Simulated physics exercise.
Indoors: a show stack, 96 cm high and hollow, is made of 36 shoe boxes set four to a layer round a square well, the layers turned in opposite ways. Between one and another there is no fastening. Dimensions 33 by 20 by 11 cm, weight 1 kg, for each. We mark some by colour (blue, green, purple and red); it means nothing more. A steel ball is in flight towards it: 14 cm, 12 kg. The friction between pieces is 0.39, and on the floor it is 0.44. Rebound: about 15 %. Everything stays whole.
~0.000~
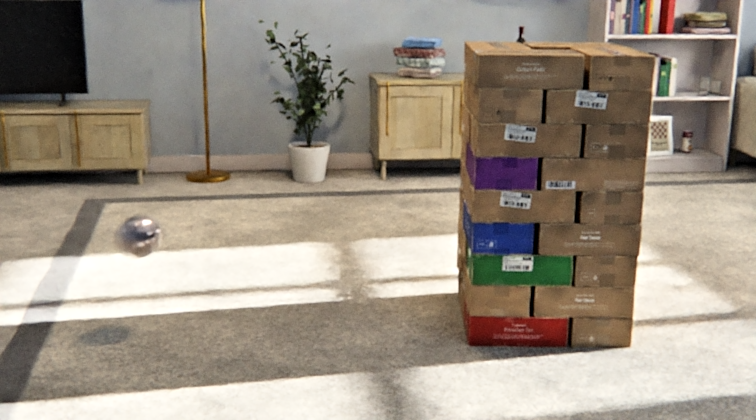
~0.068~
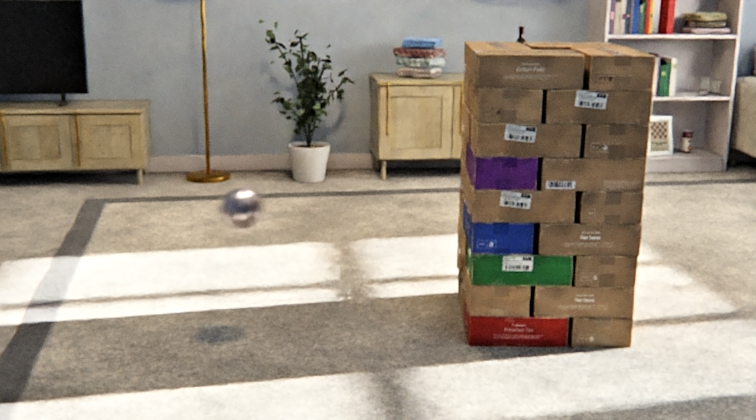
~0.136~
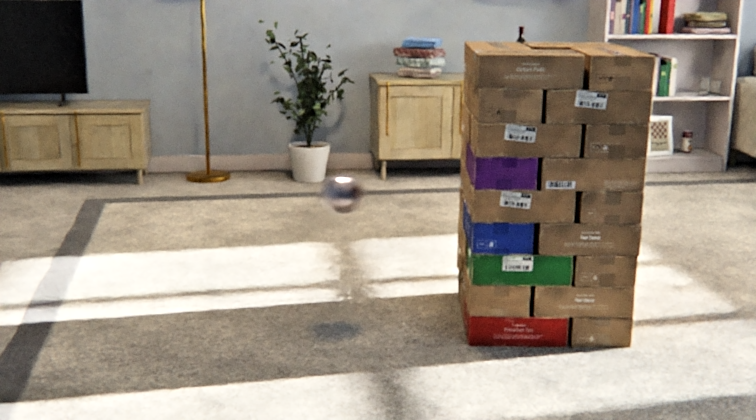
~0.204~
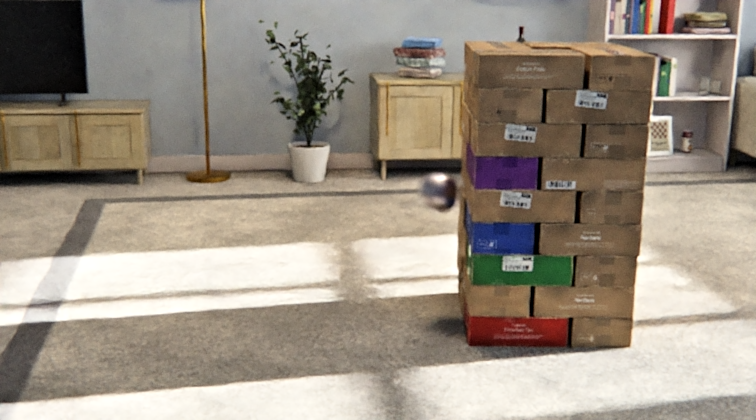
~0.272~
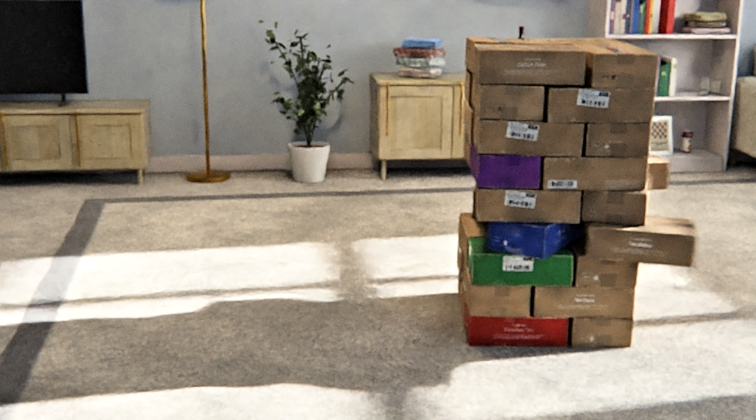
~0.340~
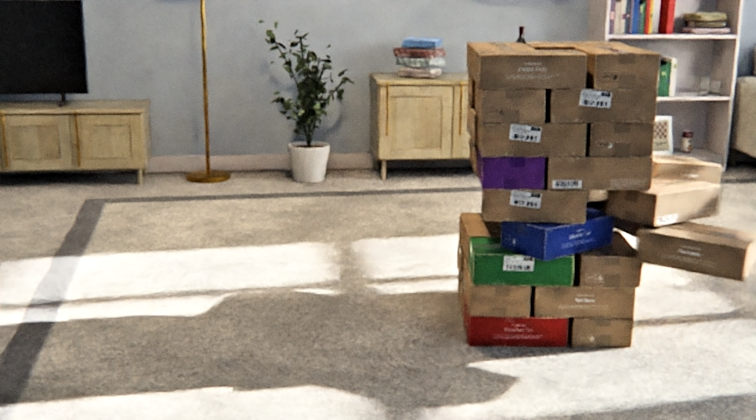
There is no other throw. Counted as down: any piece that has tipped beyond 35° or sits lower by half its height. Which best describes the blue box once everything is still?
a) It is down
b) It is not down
Answer: B.
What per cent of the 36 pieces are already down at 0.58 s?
At that instant, 20 percent.
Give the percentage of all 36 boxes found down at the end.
Roughly 60 per cent of them.
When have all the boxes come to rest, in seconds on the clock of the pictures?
Settling time: Near 3.5 s.
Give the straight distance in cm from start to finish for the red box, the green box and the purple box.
Roughly red 0 cm, green 0 cm, purple 20 cm.
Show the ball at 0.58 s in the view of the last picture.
Estimated pixel: About (666, 219).
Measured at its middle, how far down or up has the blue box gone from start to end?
It ends some 0 cm lower.
After 0.58 s, ball still moving; 8 of the 36 boxes down; blue box shifted 22 cm; purple box leaning 6°.
After 1.02 s, ball still moving; 21 of the 36 boxes down; blue box shifted 22 cm; purple box leaning 36°.
After 1.70 s, ball still moving; 22 of the 36 boxes down; blue box shifted 22 cm; purple box leaning 60°, 10 cm lower.
At rest (3.6 s), ball rolling away; 22 of the 36 boxes down; blue box shifted 22 cm; purple box leaning 61°, 10 cm lower; green box unmoved. As the last picture would show them, middles, blue box near (560, 232), purple box near (539, 187).
